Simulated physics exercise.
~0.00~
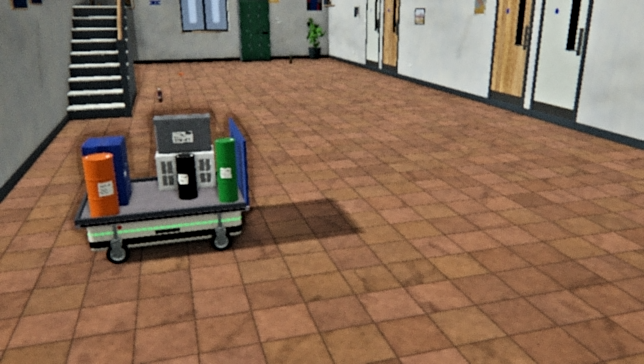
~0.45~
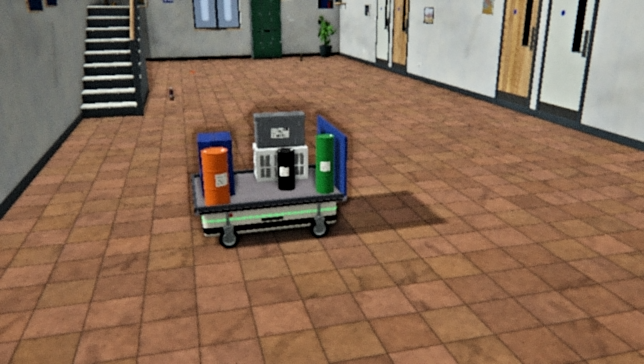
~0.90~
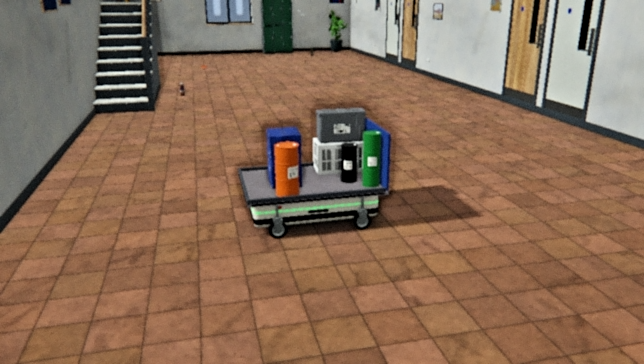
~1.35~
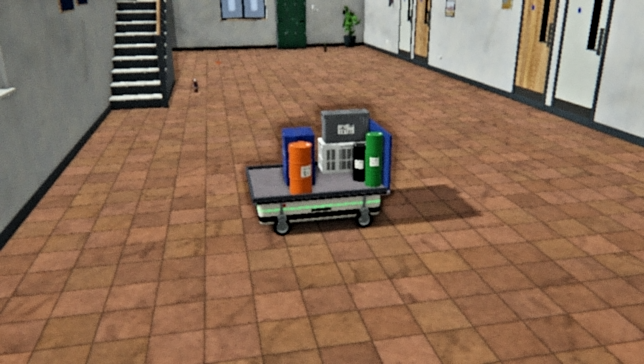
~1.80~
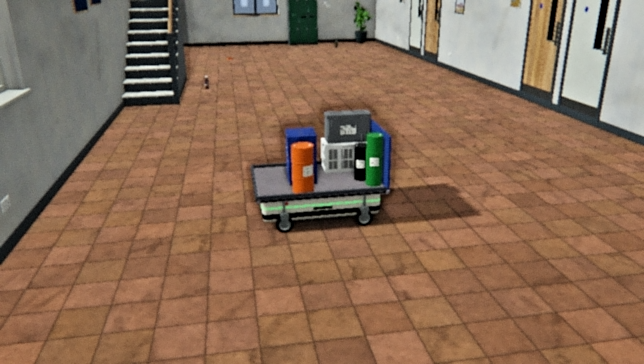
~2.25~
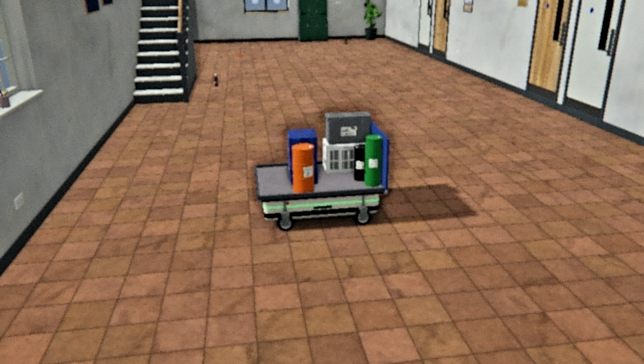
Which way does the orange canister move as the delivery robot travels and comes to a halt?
The orange canister moves to the right, riding along with the robot and also sliding toward the blue board.
In a hall with brown floor tiles, a staircase at the back left and doors along the right wall, a flat wheeled delivery robot is seen from slightly above as the view drifts a little. It carries an orange canister and a blue box at the left, a grey tote on a white crate, and black and green canisters near a tall blue board. The robot rolls right and halts. As it stops, the orange canister, blue box and black canister slide toward the board. The load ends upright, with the tote still on the crate.
